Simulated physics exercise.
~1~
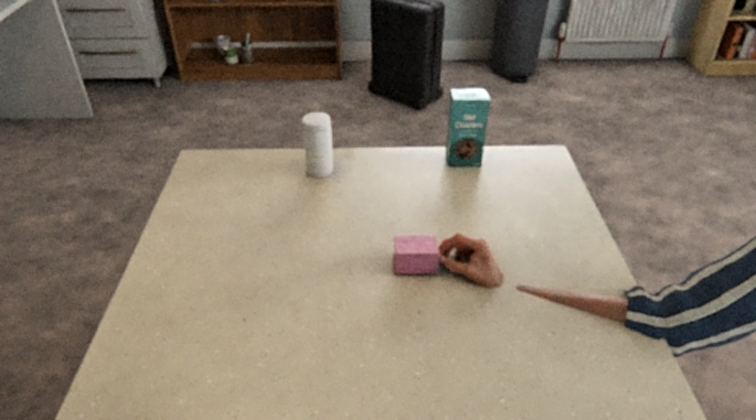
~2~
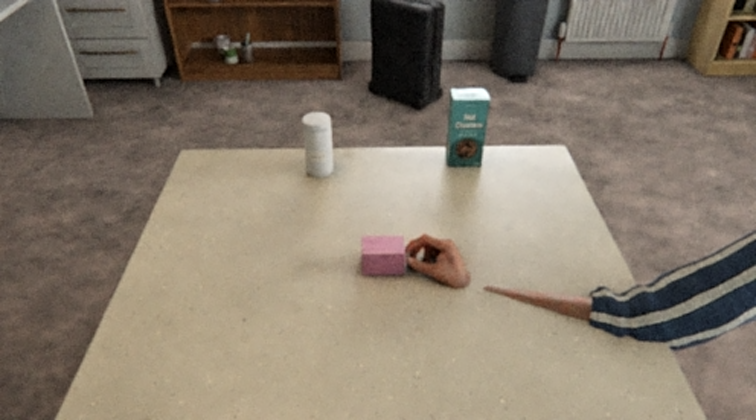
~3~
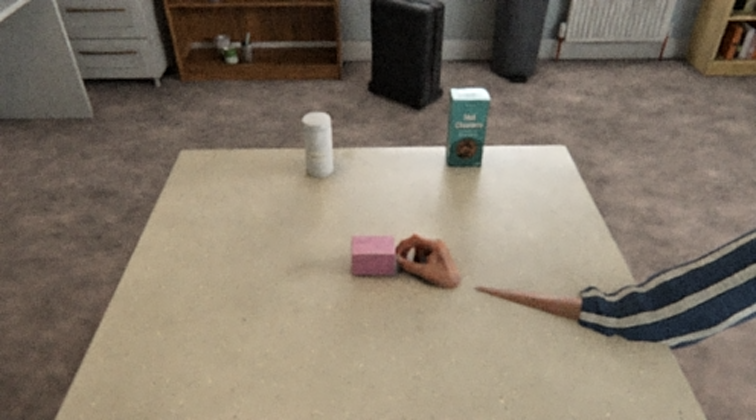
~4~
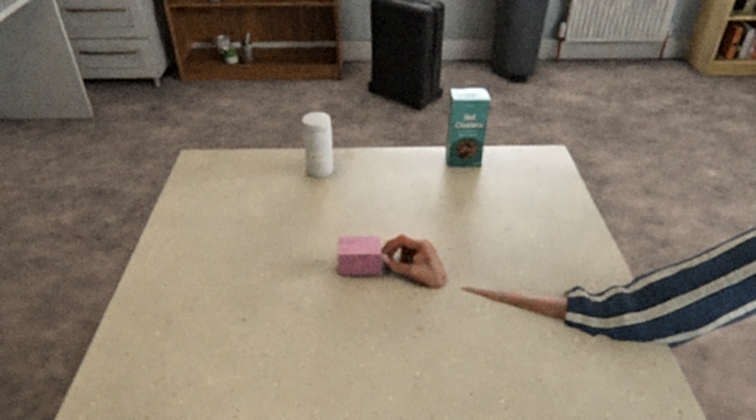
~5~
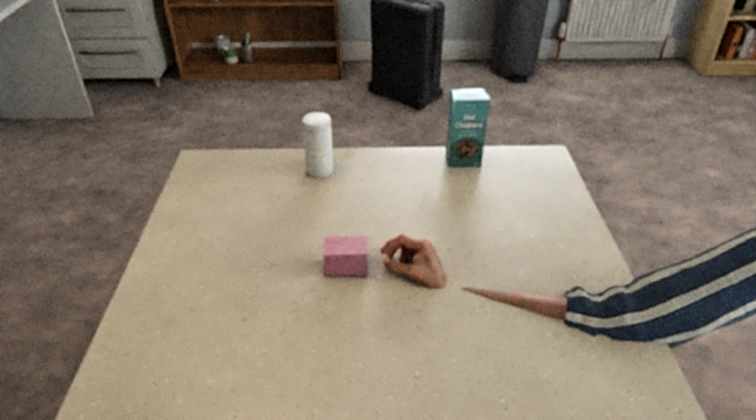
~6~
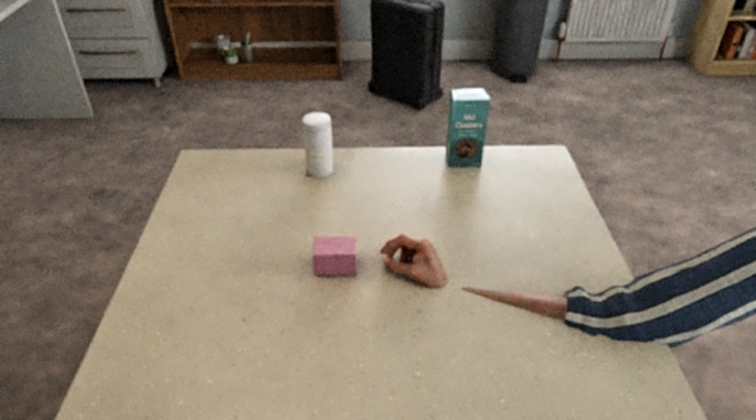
A pink block being pushed left across a pale table by a hand, then sliding on slightly as the hand stays behind.
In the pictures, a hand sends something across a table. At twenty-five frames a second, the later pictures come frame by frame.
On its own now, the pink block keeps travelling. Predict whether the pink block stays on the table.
I'd say it never gets off the table.
Then, 0.24 s on from there, pink block shifted about its own width near (324, 256).
Then, 0.48 s on from there, pink block resting near (324, 256).
In the end, moved from the start, pink block. At the end, from the last picture's camera, pink block near (324, 256).
